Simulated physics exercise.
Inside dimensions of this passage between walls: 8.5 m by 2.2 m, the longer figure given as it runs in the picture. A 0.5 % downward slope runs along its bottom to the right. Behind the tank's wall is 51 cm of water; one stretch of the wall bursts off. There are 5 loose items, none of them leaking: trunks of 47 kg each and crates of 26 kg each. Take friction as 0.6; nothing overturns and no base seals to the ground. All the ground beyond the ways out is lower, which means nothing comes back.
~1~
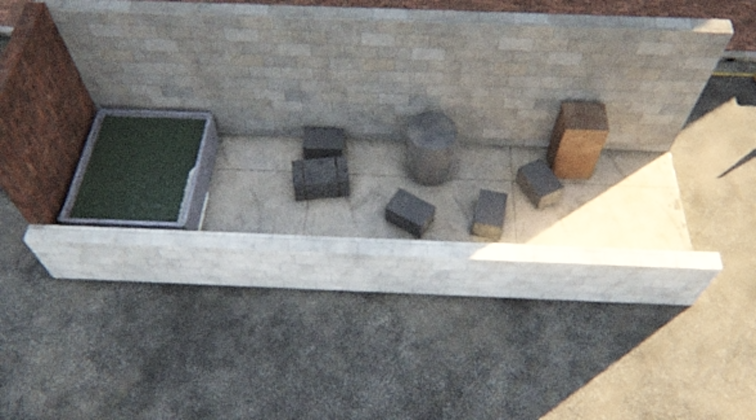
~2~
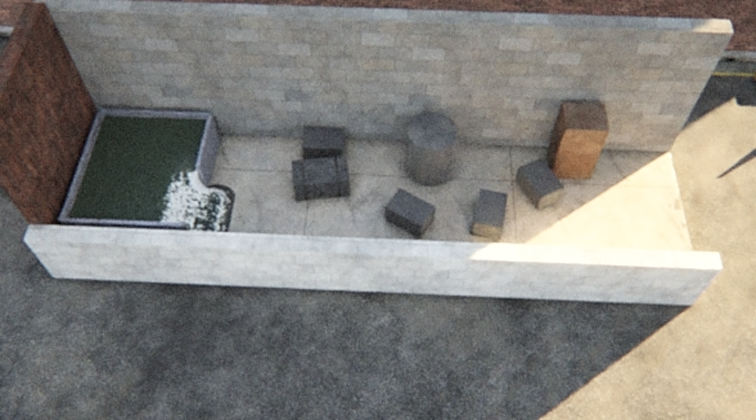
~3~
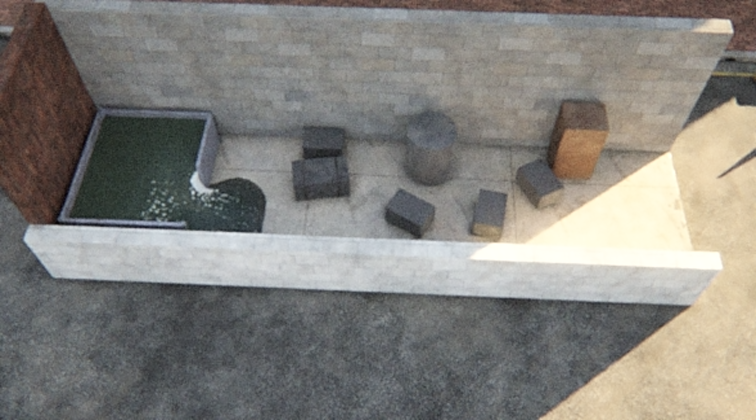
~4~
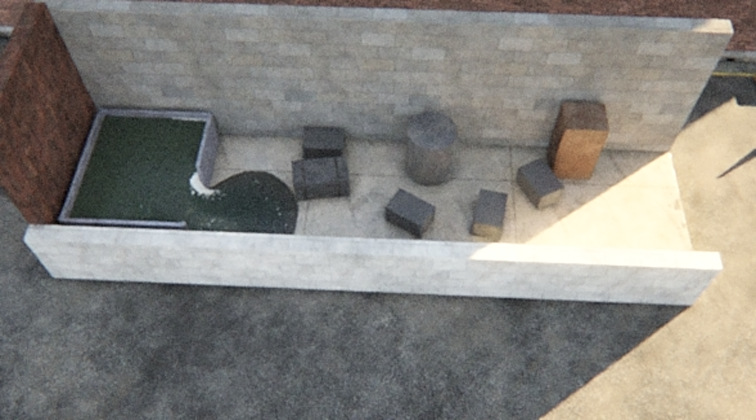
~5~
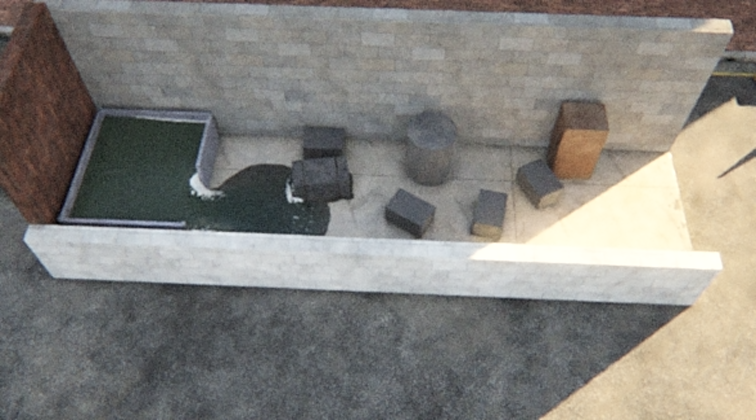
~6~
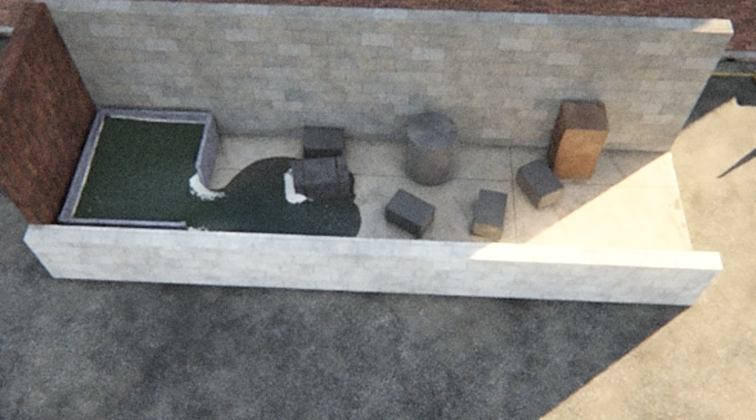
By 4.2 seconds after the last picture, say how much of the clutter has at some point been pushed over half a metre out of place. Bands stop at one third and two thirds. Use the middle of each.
Mid share, a third and over, under two thirds.
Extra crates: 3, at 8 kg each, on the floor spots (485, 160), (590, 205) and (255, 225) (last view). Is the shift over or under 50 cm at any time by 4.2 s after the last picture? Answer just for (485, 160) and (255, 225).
One by one: A smaller shift, a bigger shift.
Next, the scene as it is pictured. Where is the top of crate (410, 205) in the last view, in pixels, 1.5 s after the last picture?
It would be close to (457, 185) by then.
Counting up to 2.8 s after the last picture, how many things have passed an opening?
Count at that moment: 0.
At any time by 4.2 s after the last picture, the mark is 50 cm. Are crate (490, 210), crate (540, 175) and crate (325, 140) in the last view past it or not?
Beyond the mark, within the mark, within the mark.
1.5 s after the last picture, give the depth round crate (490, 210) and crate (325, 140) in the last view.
Depth approx. 6 cm / 4 cm.
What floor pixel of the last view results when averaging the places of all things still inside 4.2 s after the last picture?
About (462, 182).
Then, 0.4 s after the last picture 0 of 5 are over 50 cm from their spots; 0 afloat.
Then, 1.5 s after the last picture 1 of 5 are over 50 cm from their spots; 0 afloat.
Then, 2.8 s after the last picture 2 of 5 are over 50 cm from their spots; 0 afloat.
Then, 4.2 s after the last picture 2 of 5 are over 50 cm from their spots, and 2 have been at some point; 0 afloat.
